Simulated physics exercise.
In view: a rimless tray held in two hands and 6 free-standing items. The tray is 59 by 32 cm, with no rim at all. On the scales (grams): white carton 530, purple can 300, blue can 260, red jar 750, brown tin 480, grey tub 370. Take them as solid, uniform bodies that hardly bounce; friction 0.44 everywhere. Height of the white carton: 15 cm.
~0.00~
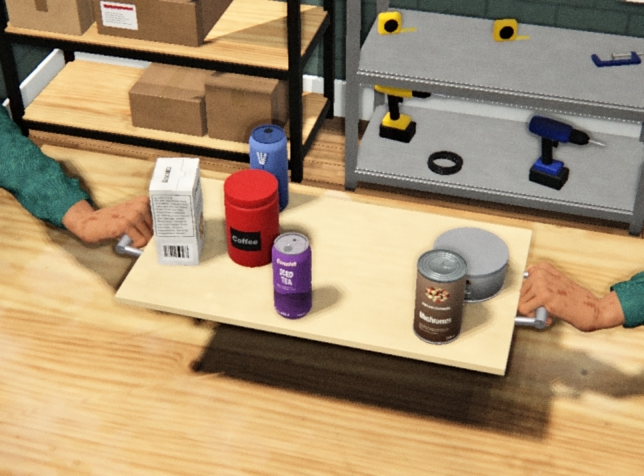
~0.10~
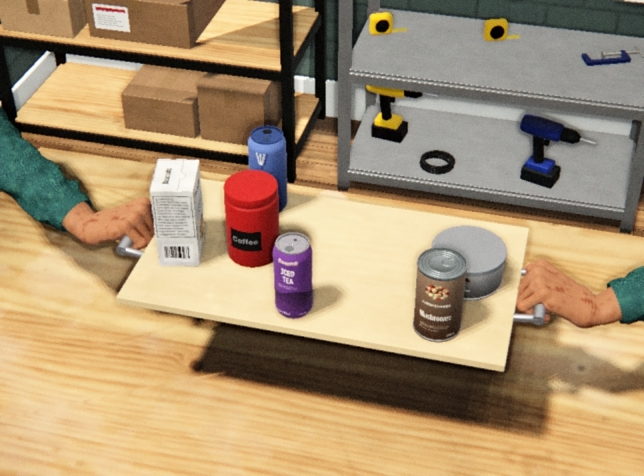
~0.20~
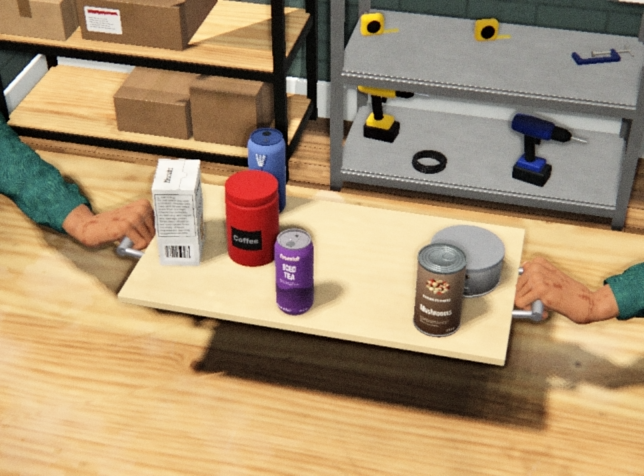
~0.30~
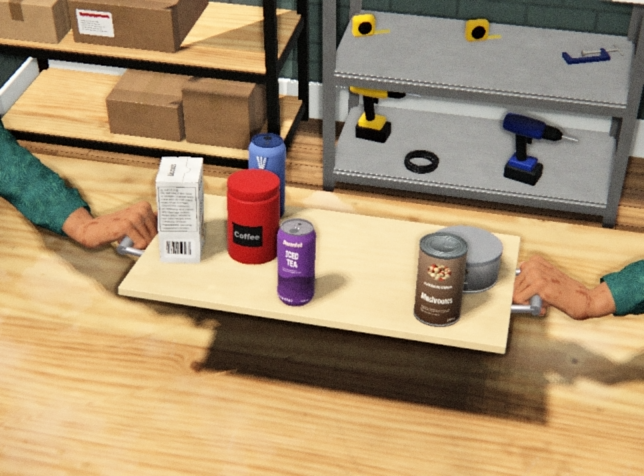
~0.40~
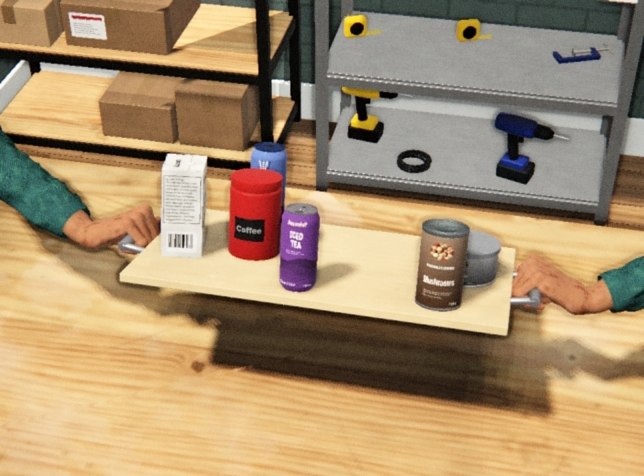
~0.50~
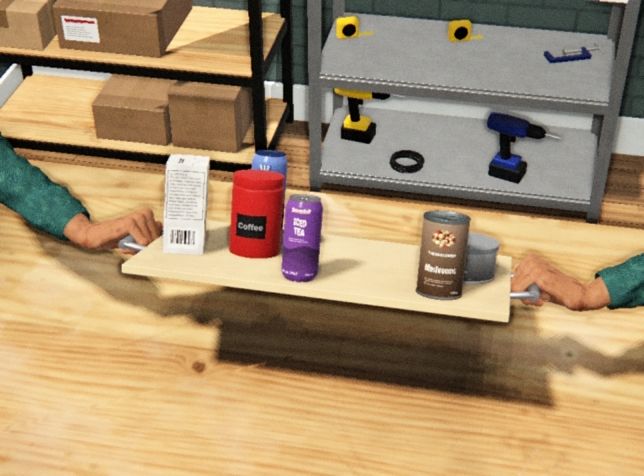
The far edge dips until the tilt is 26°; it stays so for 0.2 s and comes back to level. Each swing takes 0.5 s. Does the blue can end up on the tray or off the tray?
The blue can comes off the tray.
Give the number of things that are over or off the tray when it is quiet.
In all, 2.
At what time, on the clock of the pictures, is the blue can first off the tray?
At about 0.8 s.
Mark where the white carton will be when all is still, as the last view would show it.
Near (205, 174).
By 0.80 s, tilt 26°, far edge down; blue can now off the tray; purple can on its side; white carton 5 cm from its spot.
By 0.90 s, tilt 24°, far edge down; purple can on its side; white carton 8 cm from its spot; brown tin 6 cm from its spot.
By 1.00 s, tilt 18°, far edge down; purple can on its side; white carton 11 cm from its spot; brown tin 8 cm from its spot.
By 1.10 s, tilt 8°, far edge down; purple can on its side; white carton 13 cm from its spot; red jar 9 cm from its spot.
When it is over (1.8 s), off the tray, blue can; lying over on the tray, purple can; not toppled but over 5 cm from the start, white carton, red jar, brown tin and grey tub. In the last view, blue can near (301, 207).
